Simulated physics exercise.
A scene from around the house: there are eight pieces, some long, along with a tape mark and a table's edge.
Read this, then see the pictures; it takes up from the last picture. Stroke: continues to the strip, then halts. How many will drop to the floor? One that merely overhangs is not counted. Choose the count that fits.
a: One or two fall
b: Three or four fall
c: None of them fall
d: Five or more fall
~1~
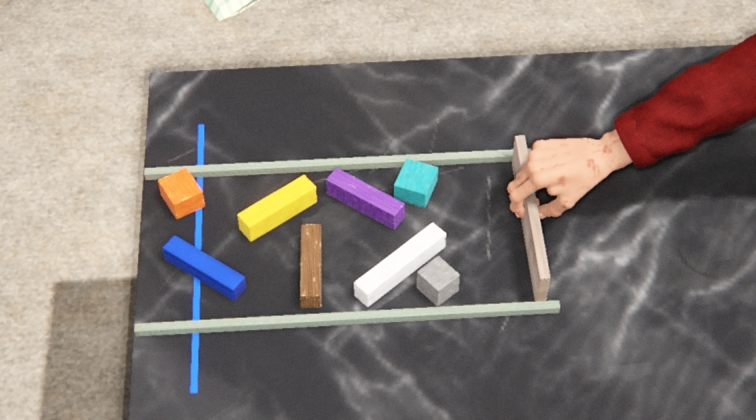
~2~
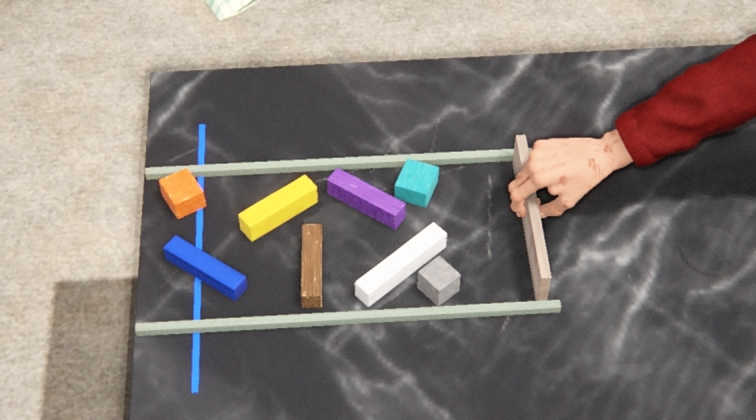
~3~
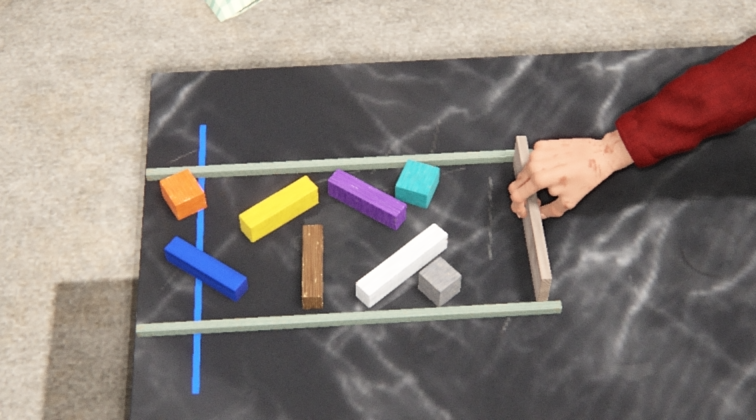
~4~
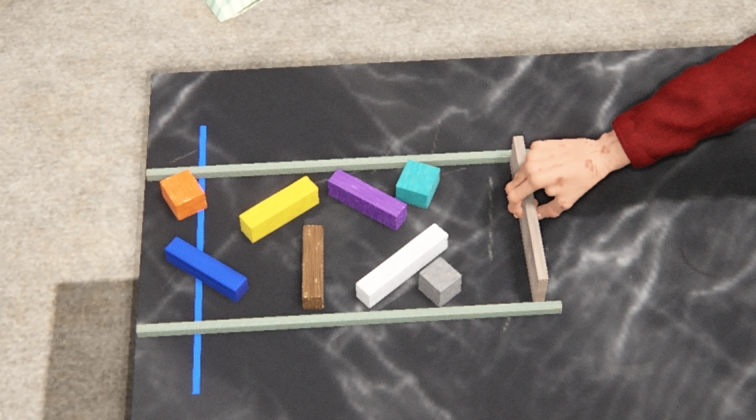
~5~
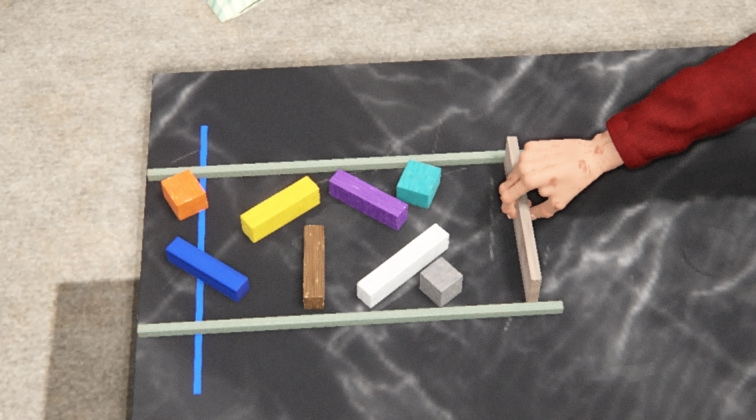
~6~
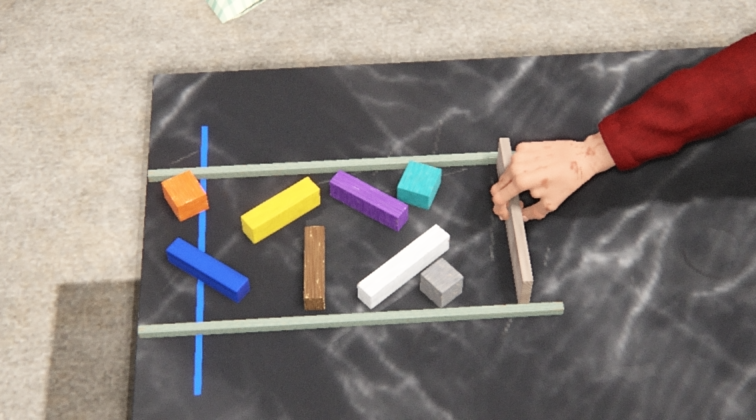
Option b: Three or four fall.
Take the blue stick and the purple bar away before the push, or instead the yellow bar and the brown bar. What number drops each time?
Going first to second: 1 and 2.
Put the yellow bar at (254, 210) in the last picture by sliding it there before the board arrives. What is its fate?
It simply slips off.
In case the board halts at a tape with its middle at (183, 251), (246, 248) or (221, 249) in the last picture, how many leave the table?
Per try in turn: 5, 0, 2.
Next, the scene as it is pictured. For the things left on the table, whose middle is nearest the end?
Going by centres, it is the purple bar.
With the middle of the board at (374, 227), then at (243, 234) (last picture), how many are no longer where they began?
The first count is 6, and then it's 8.
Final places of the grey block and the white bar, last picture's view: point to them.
The grey block finishes at (184, 295); the white bar finishes at (170, 266).
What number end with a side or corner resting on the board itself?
It adds up to 3.
Early on, none off yet; orange block at rest near (185, 196); blue stick at rest near (208, 270); yellow bar at rest near (281, 210).
A while later, none off yet; orange block at rest near (185, 196); blue stick at rest near (206, 270); yellow bar travelled a little near (246, 216).
Further along, none off yet; orange block travelled about its own width near (157, 191); blue stick travelled about its own width near (151, 267); yellow bar travelled about its own width near (178, 219).
Finally, the number that fall off is three or four; lost, brown bar, yellow bar, blue stick and orange block.
